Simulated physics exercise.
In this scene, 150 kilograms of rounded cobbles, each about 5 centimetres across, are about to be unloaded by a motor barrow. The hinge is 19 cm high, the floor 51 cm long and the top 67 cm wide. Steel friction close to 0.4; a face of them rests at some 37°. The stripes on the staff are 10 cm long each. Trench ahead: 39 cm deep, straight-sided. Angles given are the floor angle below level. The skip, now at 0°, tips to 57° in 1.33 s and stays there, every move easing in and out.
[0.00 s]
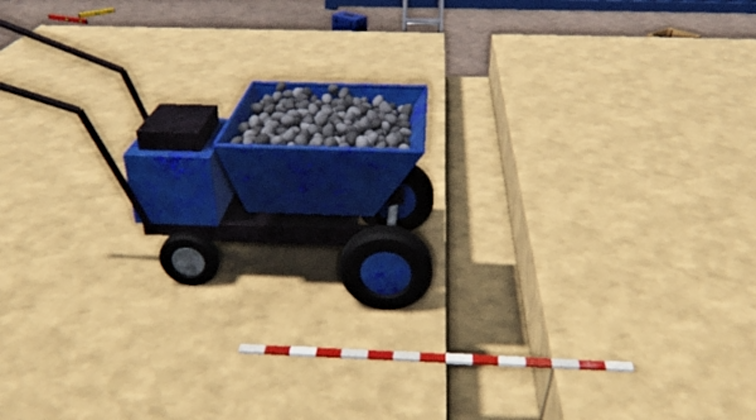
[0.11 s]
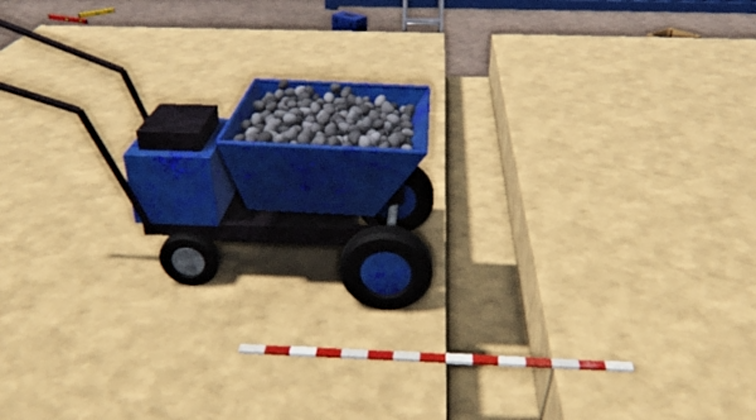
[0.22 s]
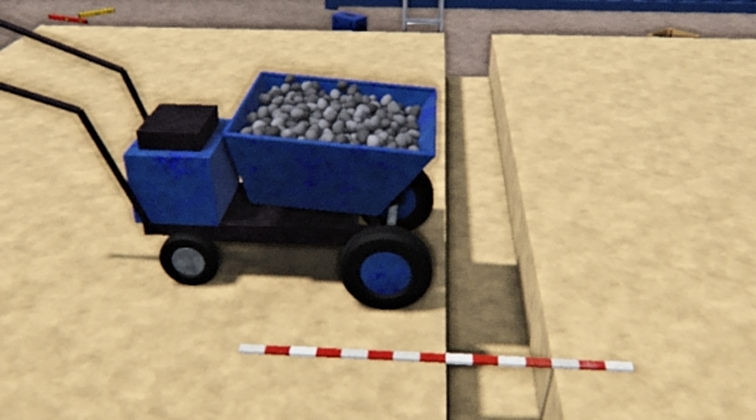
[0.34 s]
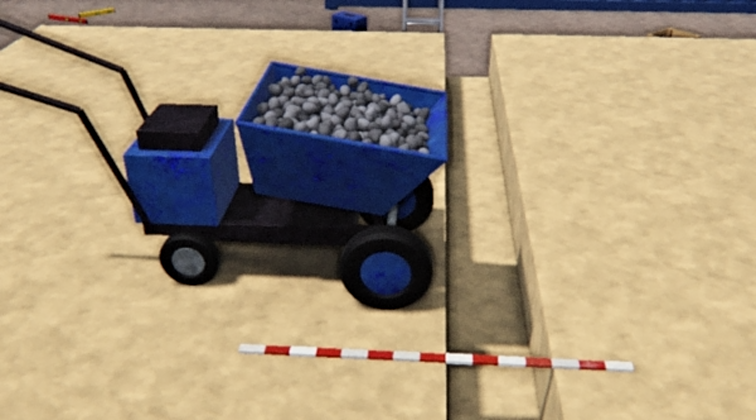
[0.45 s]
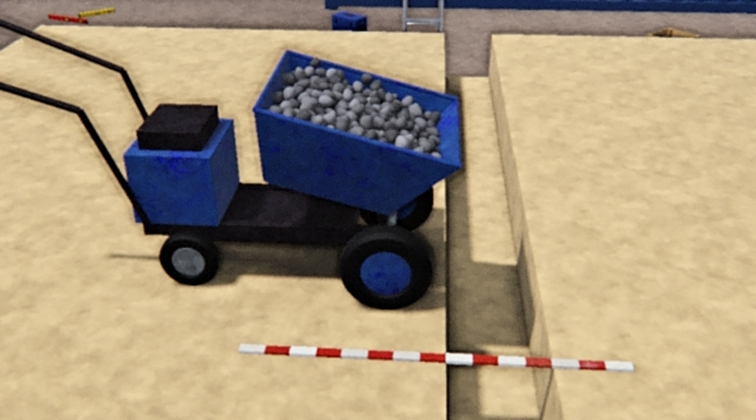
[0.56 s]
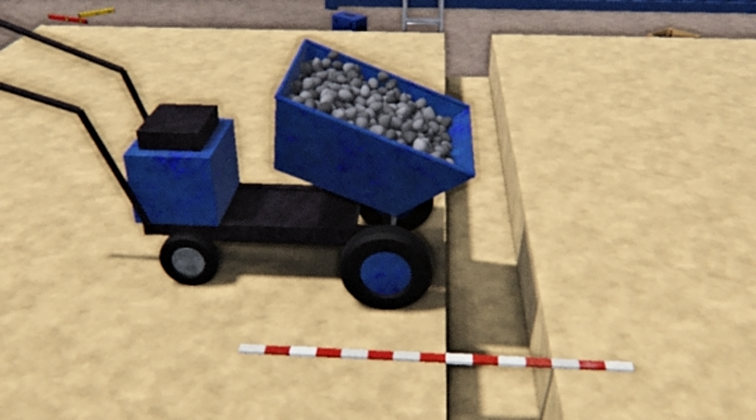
The footage shows a blue motor barrow loaded with rounded grey stones standing beside a straight-sided trench, a red-and-white staff lying in front, as its skip tilts gradually, the left end rising and the lip lowering toward the right.
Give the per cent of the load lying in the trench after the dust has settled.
Close to 17 in every hundred.
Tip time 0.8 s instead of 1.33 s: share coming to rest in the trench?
It would be near 15 percent.
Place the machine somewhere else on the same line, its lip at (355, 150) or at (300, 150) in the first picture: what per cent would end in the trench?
First some 40, then 35 per cent.
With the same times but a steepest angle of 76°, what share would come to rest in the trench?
It would be near 40 per cent.
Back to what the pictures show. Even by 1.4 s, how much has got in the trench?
Around 5 per cent of it.
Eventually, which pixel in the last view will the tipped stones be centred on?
I'd point somewhere around (558, 272).
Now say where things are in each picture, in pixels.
The skip is at 0°, its lip at (424, 152); the top of the load is at (322, 104), in the first picture.
Lip at (427, 153), floor tilted 1°, highest stones at (307, 101); the stones move at 0.2 m/s on average, in the second picture.
Lip at (435, 155), floor tilted 4°, highest stones at (306, 96); the stones move at 0.3 m/s on average, in the third picture.
The skip is at 9°, its lip at (446, 160); the top of the load is at (297, 90); the stones move at 0.4 m/s on average, in the fourth picture.
The skip is at 15°, its lip at (460, 167); the top of the load is at (306, 78); the stones move at 0.5 m/s on average, in the fifth picture.
Lip at (475, 176), floor tilted 22°, highest stones at (320, 70); the stones move at 0.6 m/s on average, in the sixth picture.
After 1.0 s the floor is at 48°; 100 % in the skip; the foremost stones are at (496, 189).
After 1.4 s the floor is at 57°; 90 % in the skip, 5 % in the trench, 5 % past the trench; the foremost stones are at (576, 262).
After 1.8 s the floor is at 57°; 71 % in the skip, 7 % in the trench, 23 % past the trench; the foremost stones are at (639, 278).
After 3.7 s the floor is at 57°; 57 % in the skip, 17 % in the trench, 26 % past the trench; the foremost stones are at (677, 268).
